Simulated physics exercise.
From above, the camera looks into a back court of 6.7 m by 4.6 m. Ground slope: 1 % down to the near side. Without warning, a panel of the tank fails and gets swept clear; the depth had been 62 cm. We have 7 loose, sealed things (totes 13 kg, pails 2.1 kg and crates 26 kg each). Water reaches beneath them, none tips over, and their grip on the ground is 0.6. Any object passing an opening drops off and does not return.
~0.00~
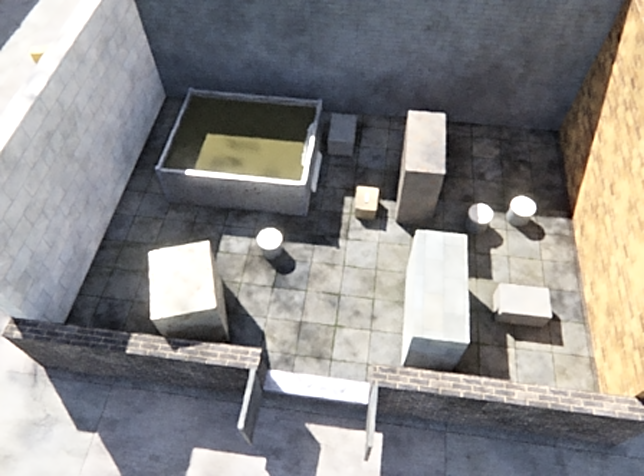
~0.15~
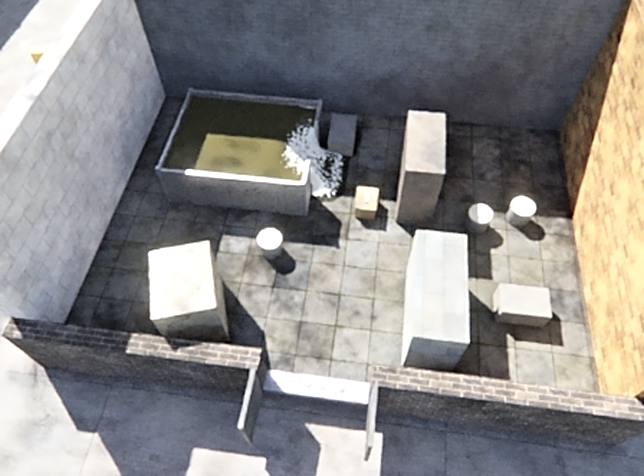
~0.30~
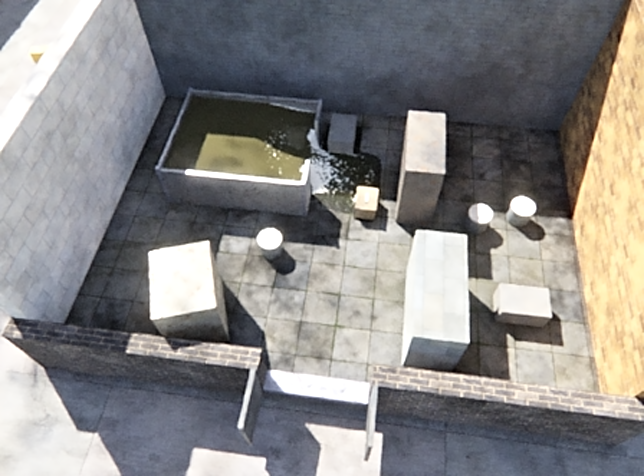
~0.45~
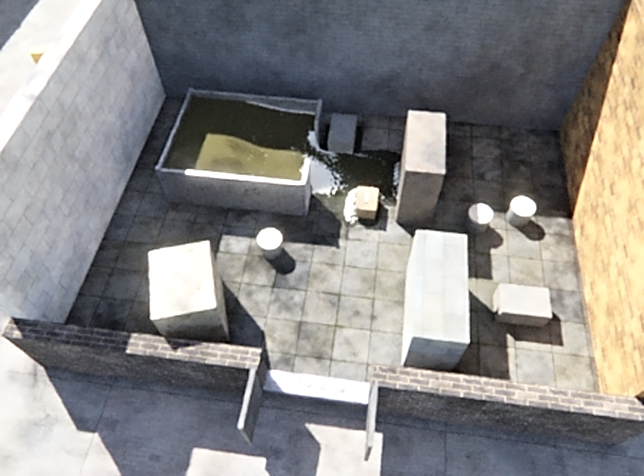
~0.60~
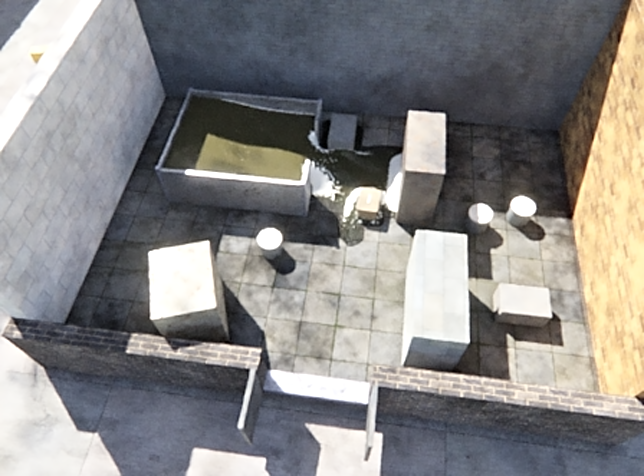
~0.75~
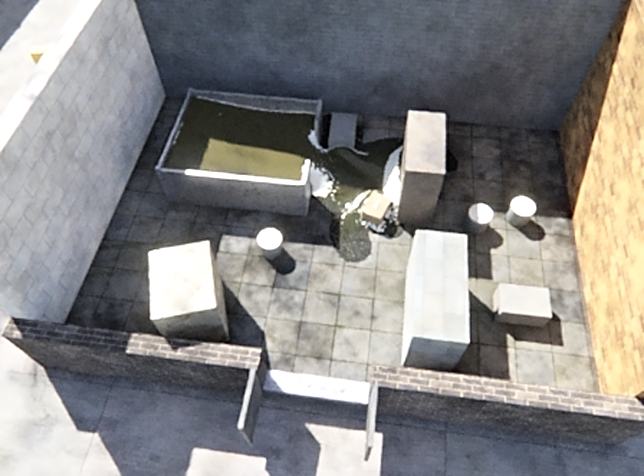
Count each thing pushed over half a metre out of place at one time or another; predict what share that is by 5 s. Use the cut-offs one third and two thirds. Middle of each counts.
One to two thirds.
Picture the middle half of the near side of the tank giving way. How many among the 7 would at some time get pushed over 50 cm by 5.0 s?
Then 1 of them would.
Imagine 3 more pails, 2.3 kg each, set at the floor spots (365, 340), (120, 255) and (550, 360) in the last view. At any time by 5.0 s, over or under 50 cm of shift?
Each in turn ends up beyond the limit, within the limit, within the limit.
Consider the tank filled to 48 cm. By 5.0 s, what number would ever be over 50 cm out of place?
2.
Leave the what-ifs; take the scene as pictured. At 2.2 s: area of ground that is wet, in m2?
About 15 m2 is covered.
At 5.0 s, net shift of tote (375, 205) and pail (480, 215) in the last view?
Gone out; 40 cm.
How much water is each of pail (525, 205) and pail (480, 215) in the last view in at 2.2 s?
First roughly 0 cm, second roughly 0 cm.
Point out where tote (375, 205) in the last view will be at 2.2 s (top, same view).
(381, 354) or thereabouts.
After 1.1 s 1 of 7 are over 50 cm from their spots; 0 afloat.
After 2.2 s 2 of 7 are over 50 cm from their spots; 0 afloat.
After 3.5 s 2 of 7 are over 50 cm from their spots; 0 afloat.
After 5.0 s 3 of 7 are over 50 cm from their spots, and 3 have been at some point; 1 afloat.
